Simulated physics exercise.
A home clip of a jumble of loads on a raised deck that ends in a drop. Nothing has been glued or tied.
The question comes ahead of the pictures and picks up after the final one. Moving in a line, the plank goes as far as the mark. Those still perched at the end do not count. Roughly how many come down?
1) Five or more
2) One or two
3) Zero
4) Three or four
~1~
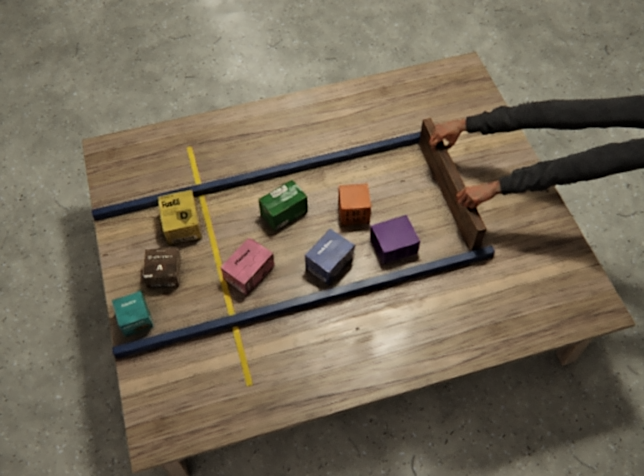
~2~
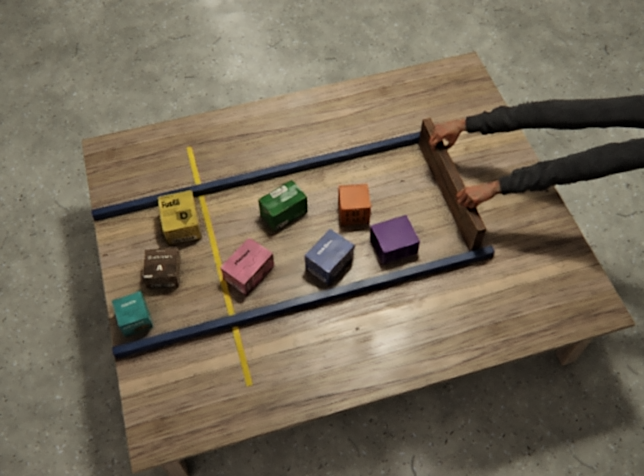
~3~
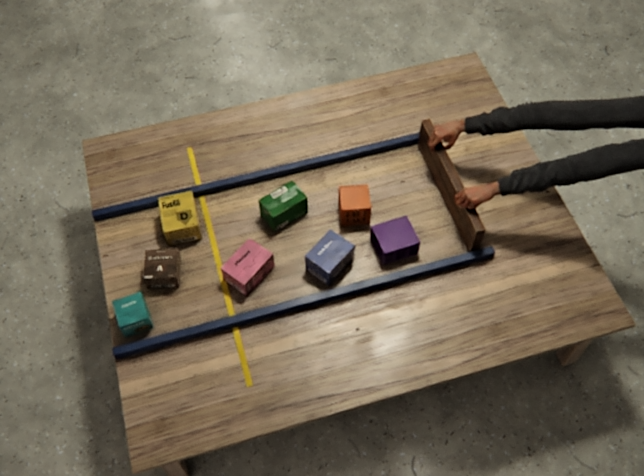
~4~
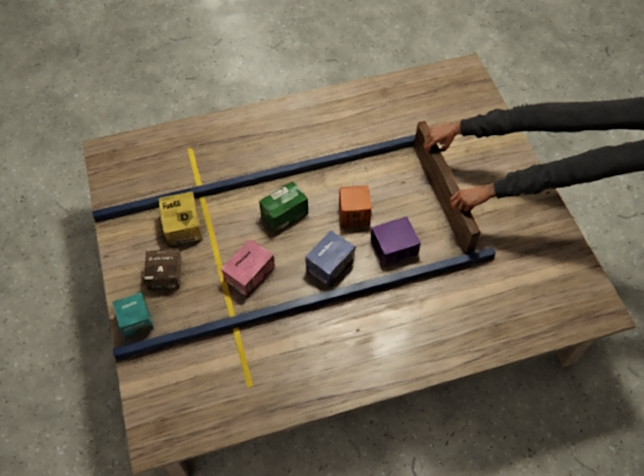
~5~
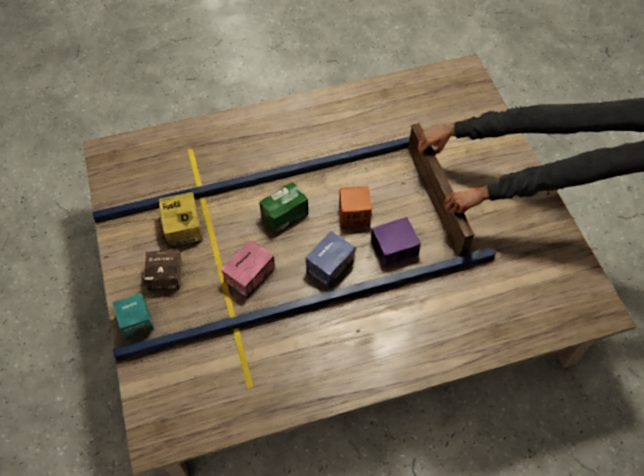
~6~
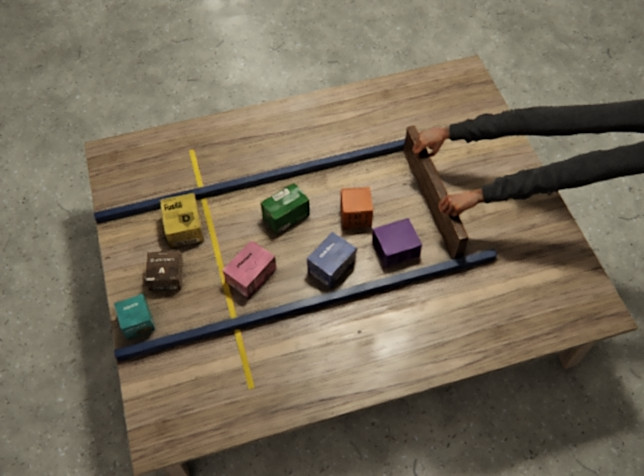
Zero (3).
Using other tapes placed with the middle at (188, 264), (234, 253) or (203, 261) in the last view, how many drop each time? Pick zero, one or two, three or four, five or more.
Either one or two, none, none at all.
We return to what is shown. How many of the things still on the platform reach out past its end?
The figure is 0.
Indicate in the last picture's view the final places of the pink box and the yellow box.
Roughly (165, 261); the other one roughly (150, 229).
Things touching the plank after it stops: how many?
3 of them.
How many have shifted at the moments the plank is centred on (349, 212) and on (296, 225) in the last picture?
I count 3 first and 5 after.
Early on, none off yet; turquoise box at rest near (135, 317); brown box at rest near (164, 271); yellow box at rest near (182, 220).
Finally, the number that fall off is zero.
